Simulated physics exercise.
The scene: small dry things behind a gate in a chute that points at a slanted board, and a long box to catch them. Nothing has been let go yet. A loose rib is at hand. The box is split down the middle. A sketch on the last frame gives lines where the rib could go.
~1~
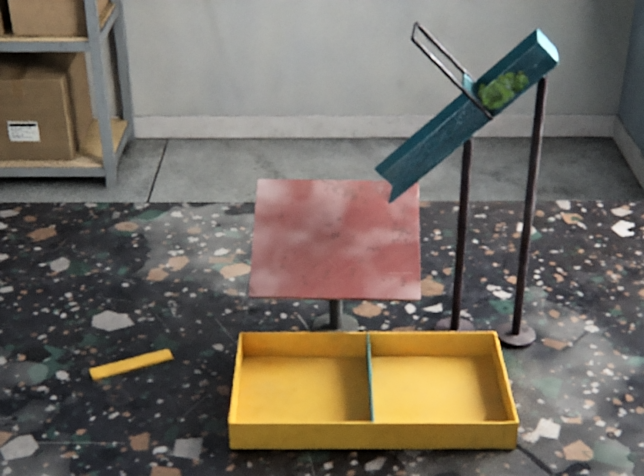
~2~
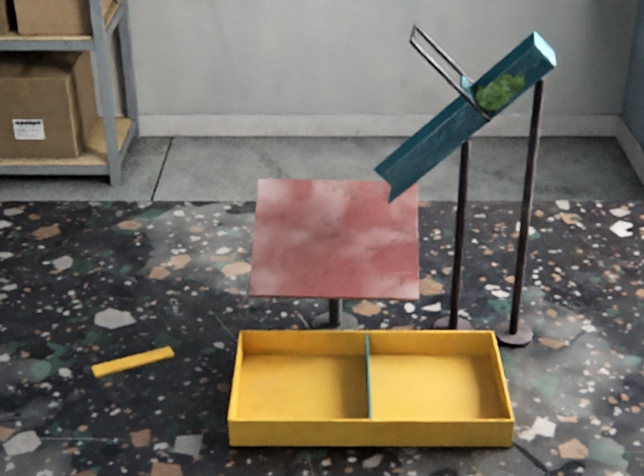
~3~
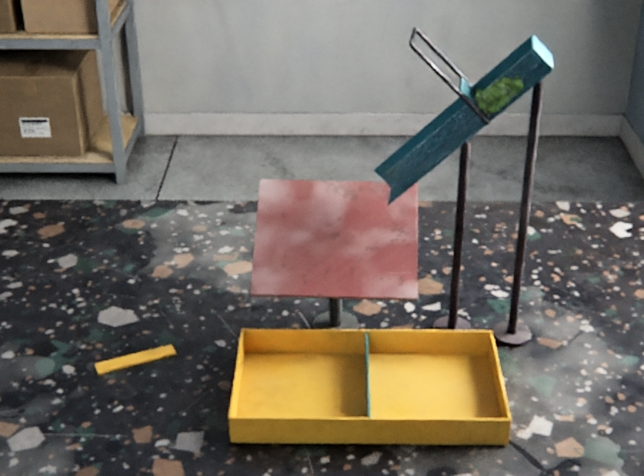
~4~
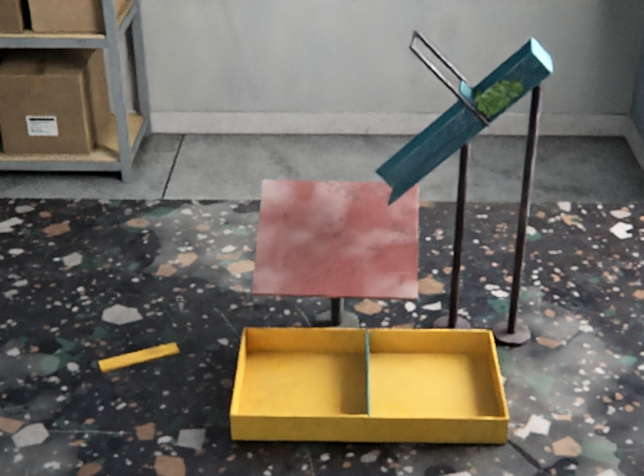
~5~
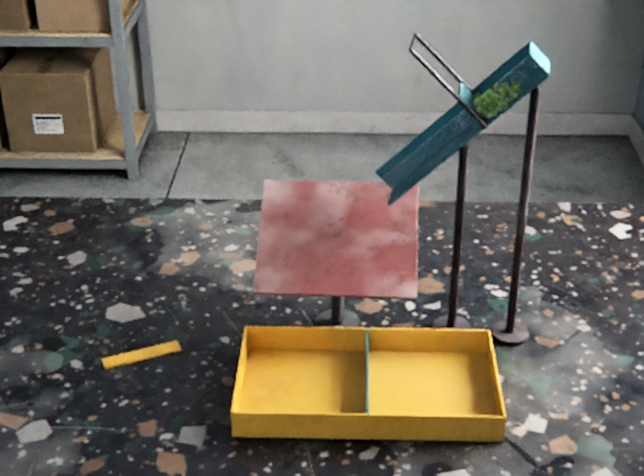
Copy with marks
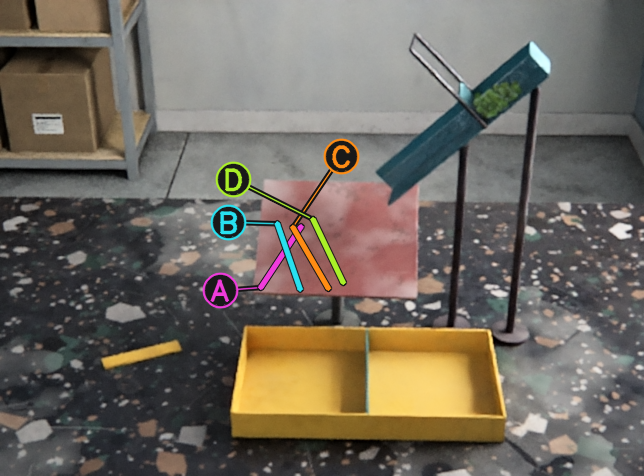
On a dark speckled floor near a shelf of boxes, green peas sit behind the closed gate of a sloping blue chute, beside a tilted reddish board and a divided yellow box; only the view shifts slightly.
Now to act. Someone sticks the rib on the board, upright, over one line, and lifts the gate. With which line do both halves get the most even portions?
Line D.
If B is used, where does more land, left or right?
Left.
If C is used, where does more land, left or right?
Left.
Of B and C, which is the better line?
It is C.
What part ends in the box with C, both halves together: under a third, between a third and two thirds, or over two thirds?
It is over two thirds.
On the marked copy, line A from (301, 226) to (260, 287); line B from (277, 223) to (300, 289); line C from (292, 227) to (328, 288); line D from (313, 219) to (343, 282).
For line A, of what is caught, almost all in the left half, about a tenth in the right.
For line B, of what is caught, almost all in the left half, just a few in the right.
For line C, of what is caught, the larger part in the left half, about a tenth in the right.
For line D, of what is caught, roughly half in the left half, roughly half in the right.
